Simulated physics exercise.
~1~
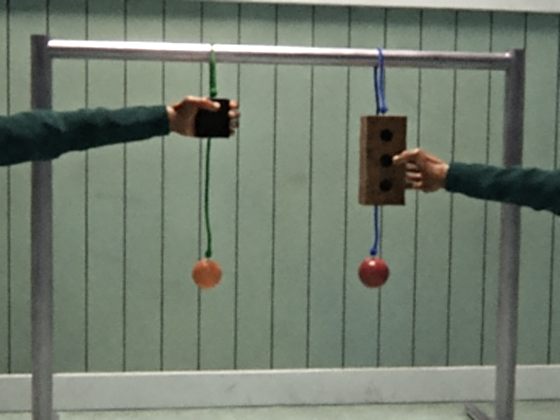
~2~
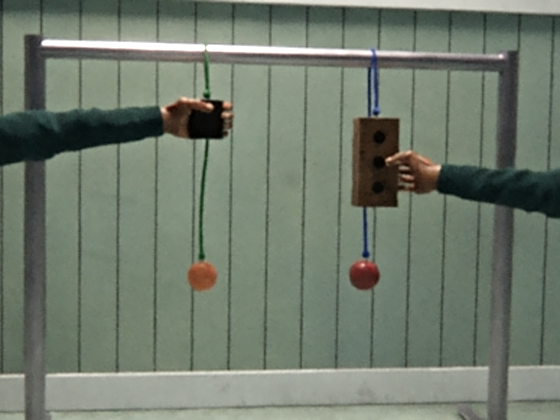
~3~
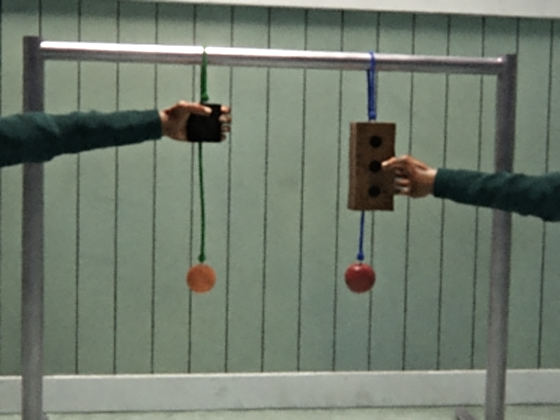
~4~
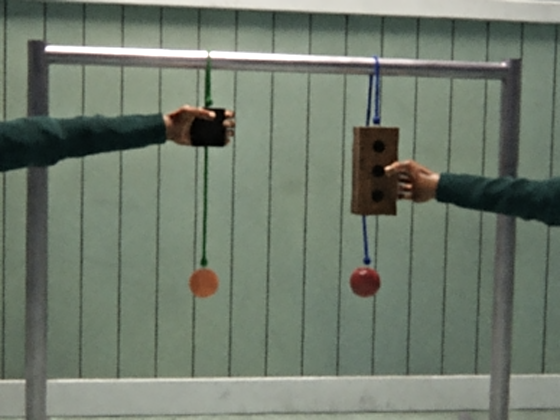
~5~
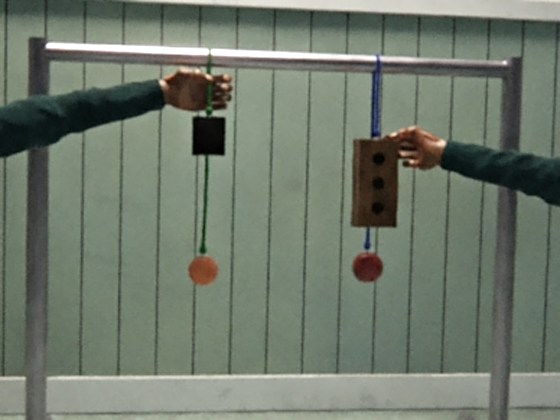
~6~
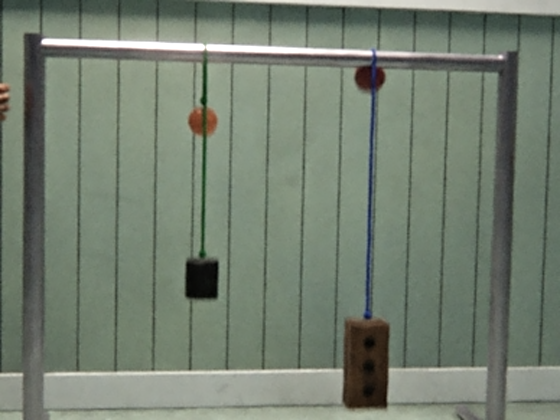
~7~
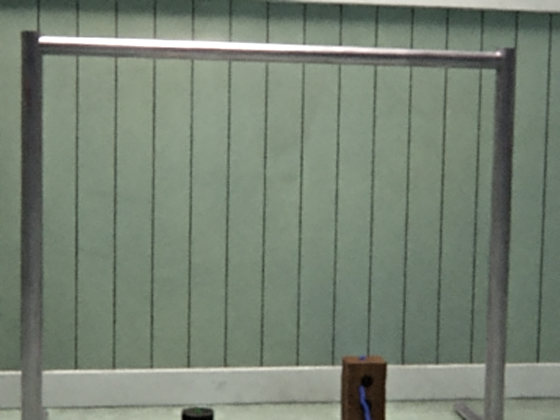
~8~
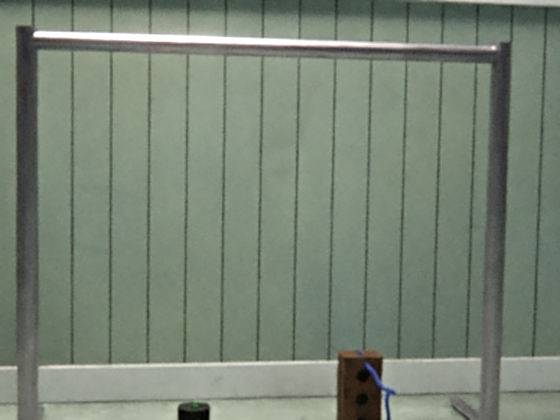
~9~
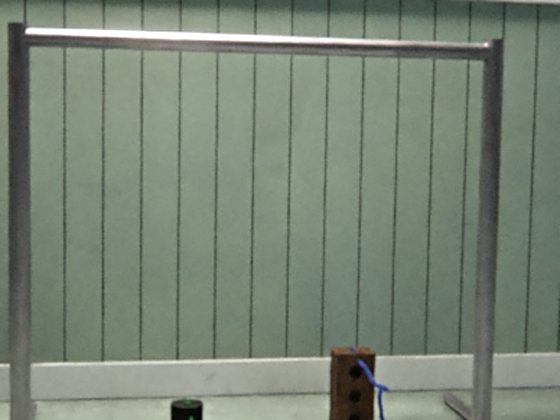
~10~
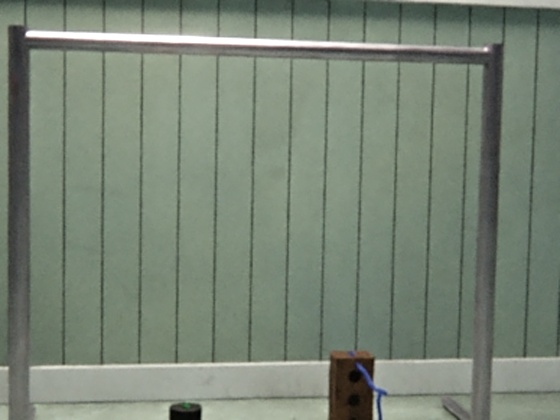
Black block and wooden brick dropping to the floor once two hands let go, as orange and red balls rise toward the rail.
